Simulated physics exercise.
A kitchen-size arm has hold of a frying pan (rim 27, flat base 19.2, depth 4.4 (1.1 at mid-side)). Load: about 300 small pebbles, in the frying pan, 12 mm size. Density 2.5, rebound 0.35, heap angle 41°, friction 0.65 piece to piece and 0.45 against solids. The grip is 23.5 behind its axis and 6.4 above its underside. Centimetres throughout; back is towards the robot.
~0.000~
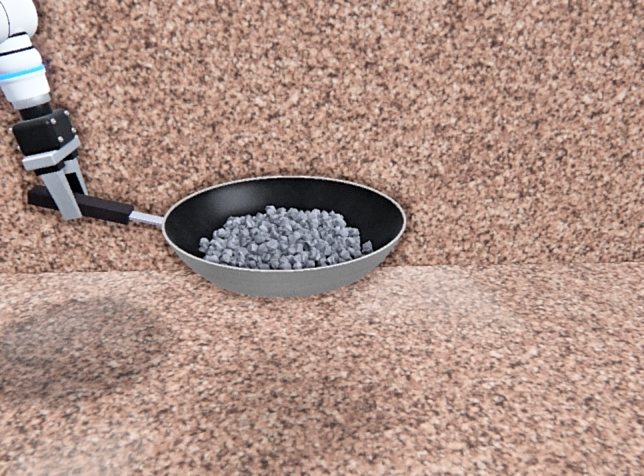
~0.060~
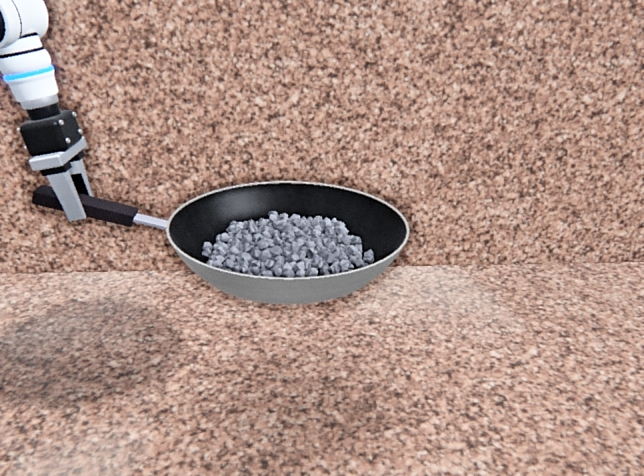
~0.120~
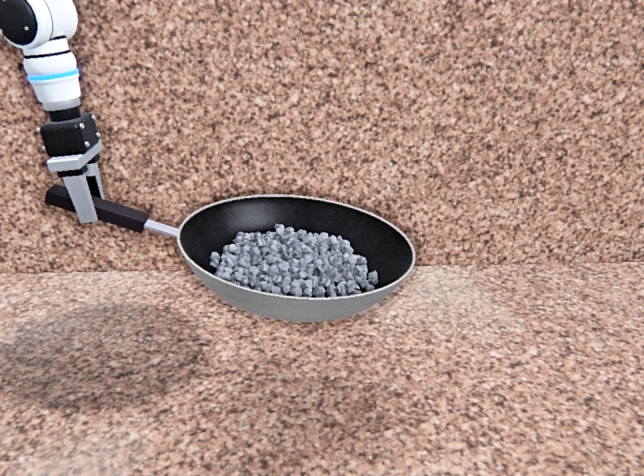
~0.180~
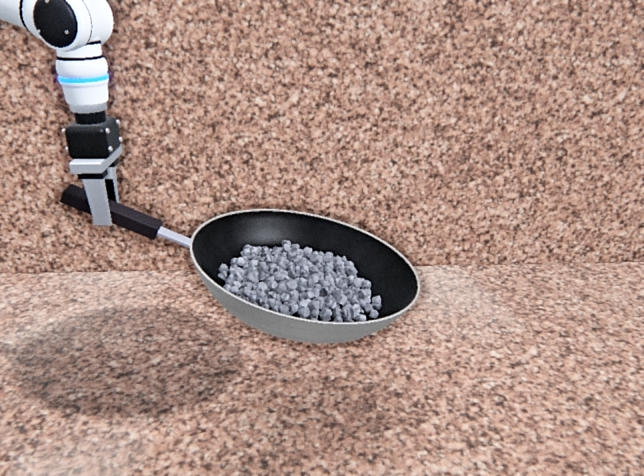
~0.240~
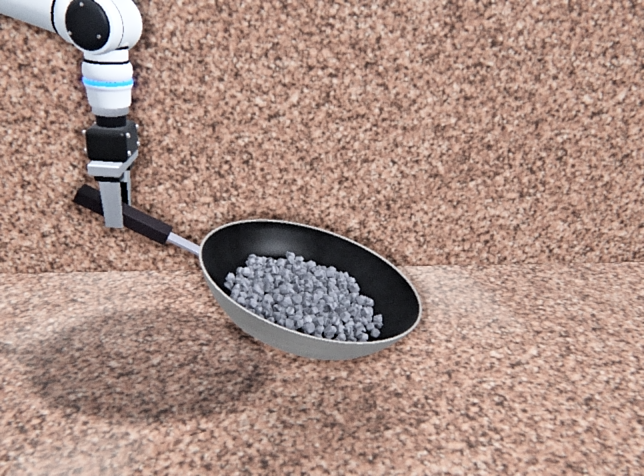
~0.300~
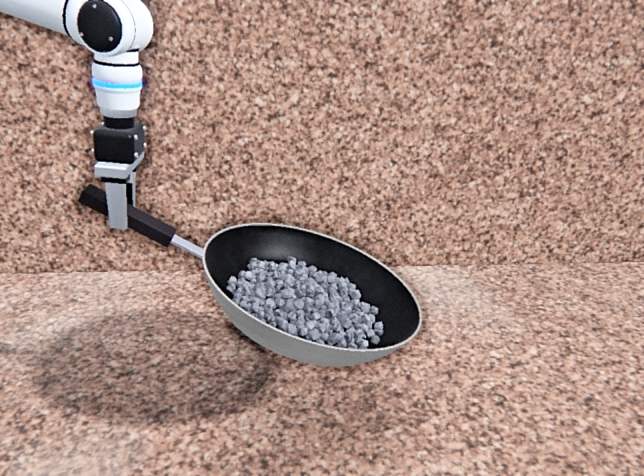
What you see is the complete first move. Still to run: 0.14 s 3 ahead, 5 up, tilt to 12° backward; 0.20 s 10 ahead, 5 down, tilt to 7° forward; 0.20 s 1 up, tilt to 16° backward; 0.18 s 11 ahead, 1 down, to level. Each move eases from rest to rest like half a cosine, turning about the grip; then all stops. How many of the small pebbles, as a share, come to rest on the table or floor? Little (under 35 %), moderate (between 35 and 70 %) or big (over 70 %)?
A moderate share, between 35 and 70 %, ends on the table or floor.
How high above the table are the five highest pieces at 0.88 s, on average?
About 43 cm.
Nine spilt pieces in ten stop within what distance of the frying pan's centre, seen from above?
Some 40 cm.
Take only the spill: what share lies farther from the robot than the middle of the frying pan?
Some 90 per cent.
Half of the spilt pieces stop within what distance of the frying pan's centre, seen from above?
Some 22 cm.
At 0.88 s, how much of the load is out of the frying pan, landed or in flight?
Near 55 per cent so far.
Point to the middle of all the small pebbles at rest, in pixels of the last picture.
At about (590, 394).
After 0.59 s, tilted 4° forward, highest piece 58 above the table; 300 in flight or on a rim.
After 0.88 s, tilted 14° backward, highest piece 45 above the table; 128 in the frying pan, 31 on the table or floor, 141 in flight or on a rim.
After 1.22 s, level, highest piece 25 above the table; 168 on the table or floor, 121 in the frying pan, 11 in flight or on a rim.
After 2.27 s, level, highest piece 25 above the table; 179 on the table or floor, 121 in the frying pan.
At rest, 179 on the table or floor, 121 in the frying pan. That is 60 % on the table or floor.
